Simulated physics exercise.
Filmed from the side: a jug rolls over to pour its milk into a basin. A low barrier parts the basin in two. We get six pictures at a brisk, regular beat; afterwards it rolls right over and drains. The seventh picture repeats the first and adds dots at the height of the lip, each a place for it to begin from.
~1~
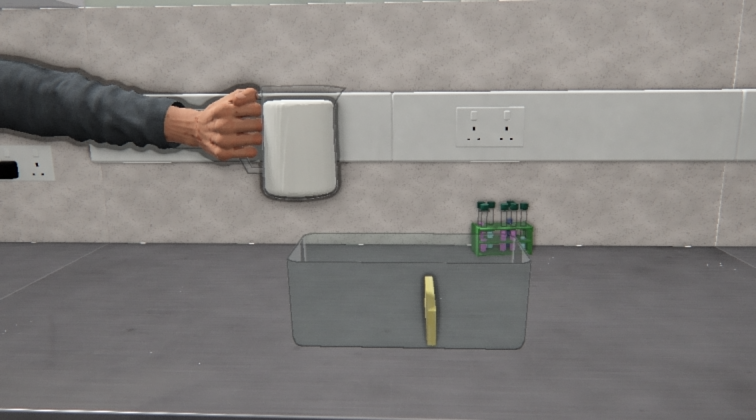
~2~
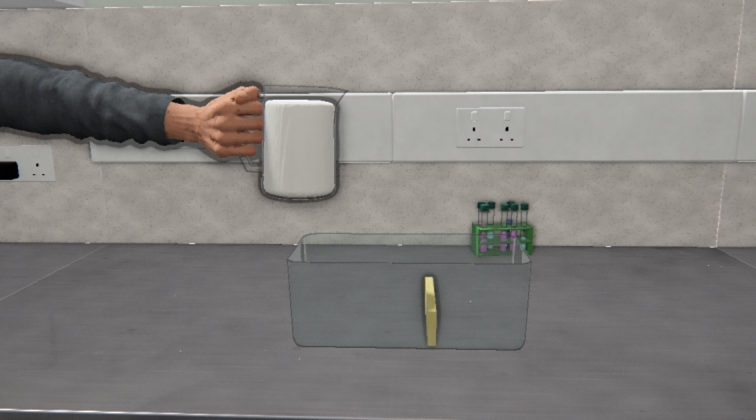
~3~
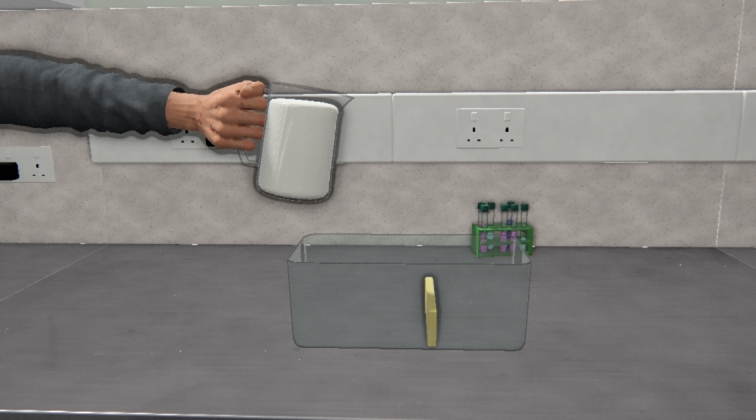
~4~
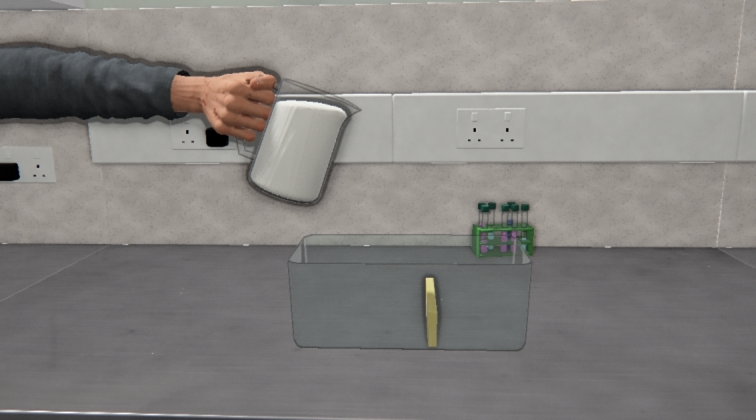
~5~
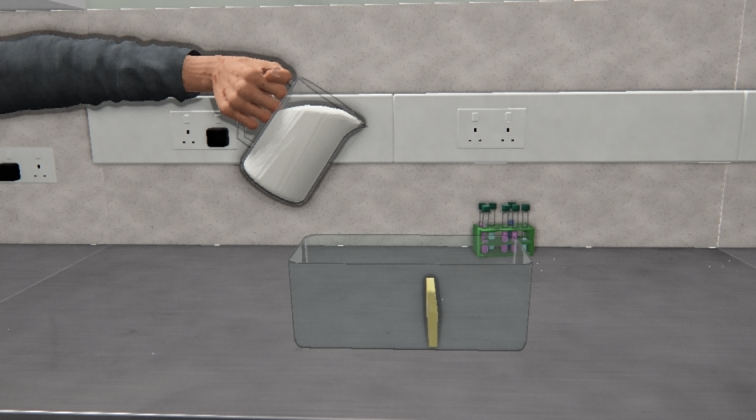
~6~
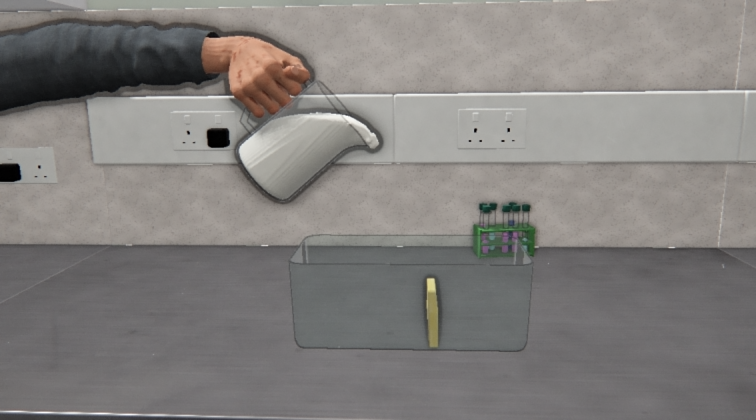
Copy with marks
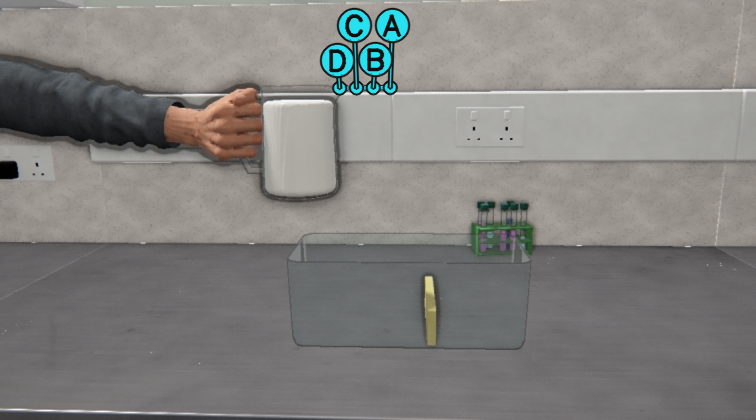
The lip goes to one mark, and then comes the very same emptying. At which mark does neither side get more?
Use place B.
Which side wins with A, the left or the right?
The right side.
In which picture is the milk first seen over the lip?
Picture 6.
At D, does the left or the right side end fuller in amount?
The left side.
On the marked copy, A at (390, 87); B at (373, 87); C at (356, 87); D at (339, 88).
With A, about 21 % ends left of the wall and 75 % right of it; 4 % is lost outside.
With B, about 55 % ends left of the wall and 42 % right of it; 3 % is lost outside.
With C, about 77 % ends left of the wall and 12 % right of it; 11 % is lost outside.
With D, about 89 % ends left of the wall and 4 % right of it; 7 % is lost outside.
